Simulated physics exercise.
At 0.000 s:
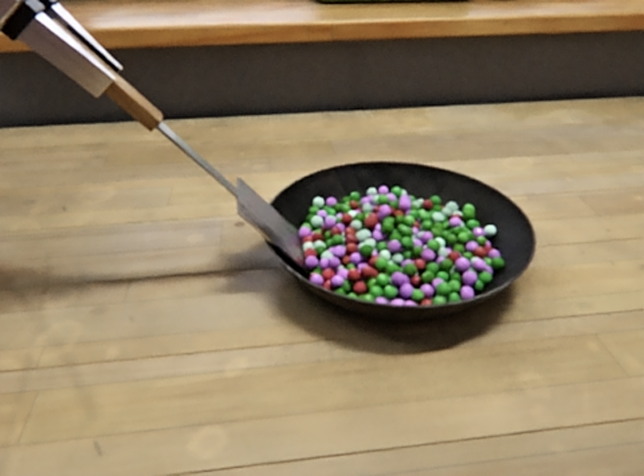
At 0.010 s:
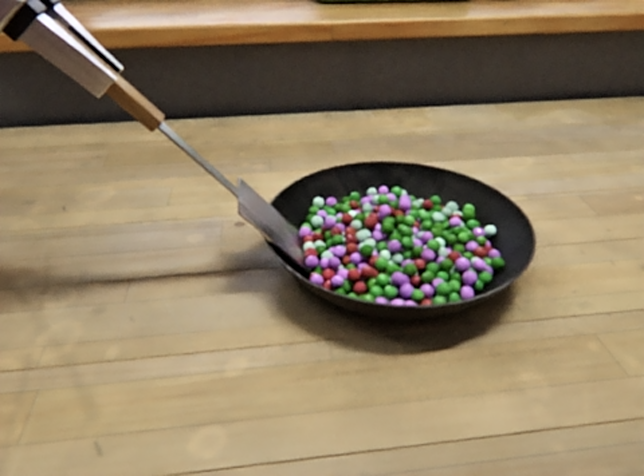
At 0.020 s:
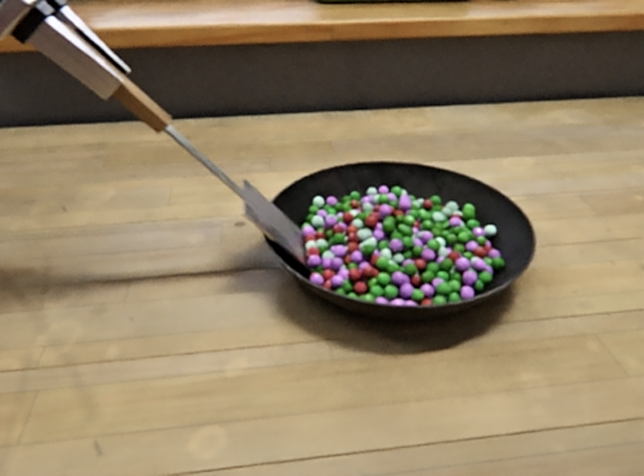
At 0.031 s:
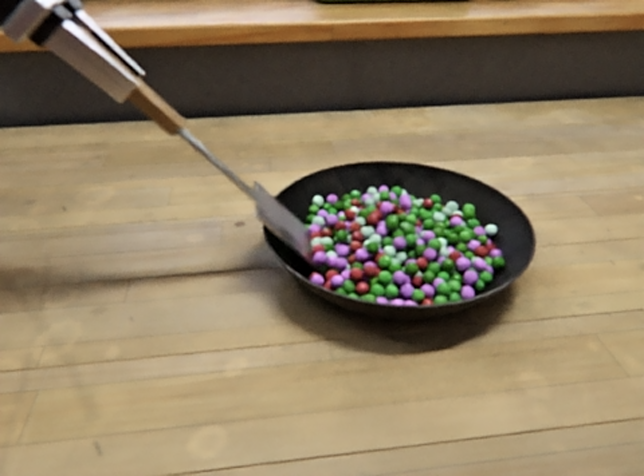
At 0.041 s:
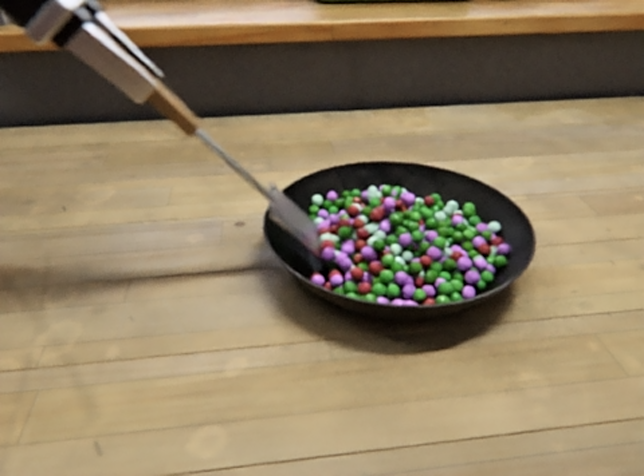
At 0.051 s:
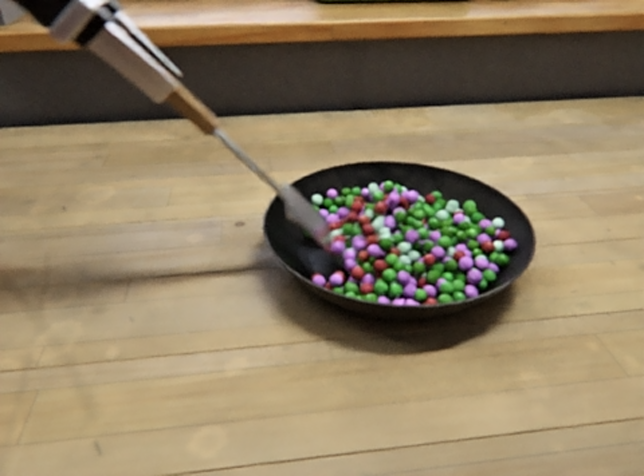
A robot arm held a spatula still at the left edge of a black frying pan full of green, purple, red and white sweets, then slid it inward, nudging some sweets to the right.
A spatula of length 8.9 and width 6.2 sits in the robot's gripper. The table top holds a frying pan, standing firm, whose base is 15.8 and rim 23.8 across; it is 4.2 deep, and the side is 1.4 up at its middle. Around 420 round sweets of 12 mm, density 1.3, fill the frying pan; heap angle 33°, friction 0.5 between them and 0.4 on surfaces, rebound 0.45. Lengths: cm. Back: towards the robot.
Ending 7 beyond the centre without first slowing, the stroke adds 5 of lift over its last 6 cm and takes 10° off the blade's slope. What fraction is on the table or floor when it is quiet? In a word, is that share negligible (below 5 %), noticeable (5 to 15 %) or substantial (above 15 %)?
In a word, substantial.
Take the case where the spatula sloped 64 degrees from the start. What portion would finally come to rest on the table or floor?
I'd put it at about 20 per cent.
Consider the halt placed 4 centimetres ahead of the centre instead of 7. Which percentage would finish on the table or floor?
Near 10 per cent.
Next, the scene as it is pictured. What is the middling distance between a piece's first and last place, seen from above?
Somewhere about 3 centimetres, I'd say.
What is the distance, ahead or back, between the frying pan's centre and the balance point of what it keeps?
Offset: About 3.0 cm, ahead.
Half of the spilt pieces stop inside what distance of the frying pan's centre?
Looks like roughly 50 centimetres to me.
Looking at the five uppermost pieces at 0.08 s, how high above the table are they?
6 cm.
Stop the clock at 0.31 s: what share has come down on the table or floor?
It works out to about 10 in a hundred.
After 0.08 s, sloping 50°, highest piece 6 above the table; 418 in the frying pan.
After 0.10 s, sloping 47°, highest piece 7 above the table; 418 in the frying pan.
After 0.31 s, sloping 40°, highest piece 11 above the table; 334 in the frying pan, 43 on the table or floor, 41 on the blade or in flight.
After 1.36 s, sloping 40°, highest piece 5 above the table; 334 in the frying pan, 84 on the table or floor.
In the end, 334 in the frying pan, 84 on the table or floor. That is 20 % on the table or floor.
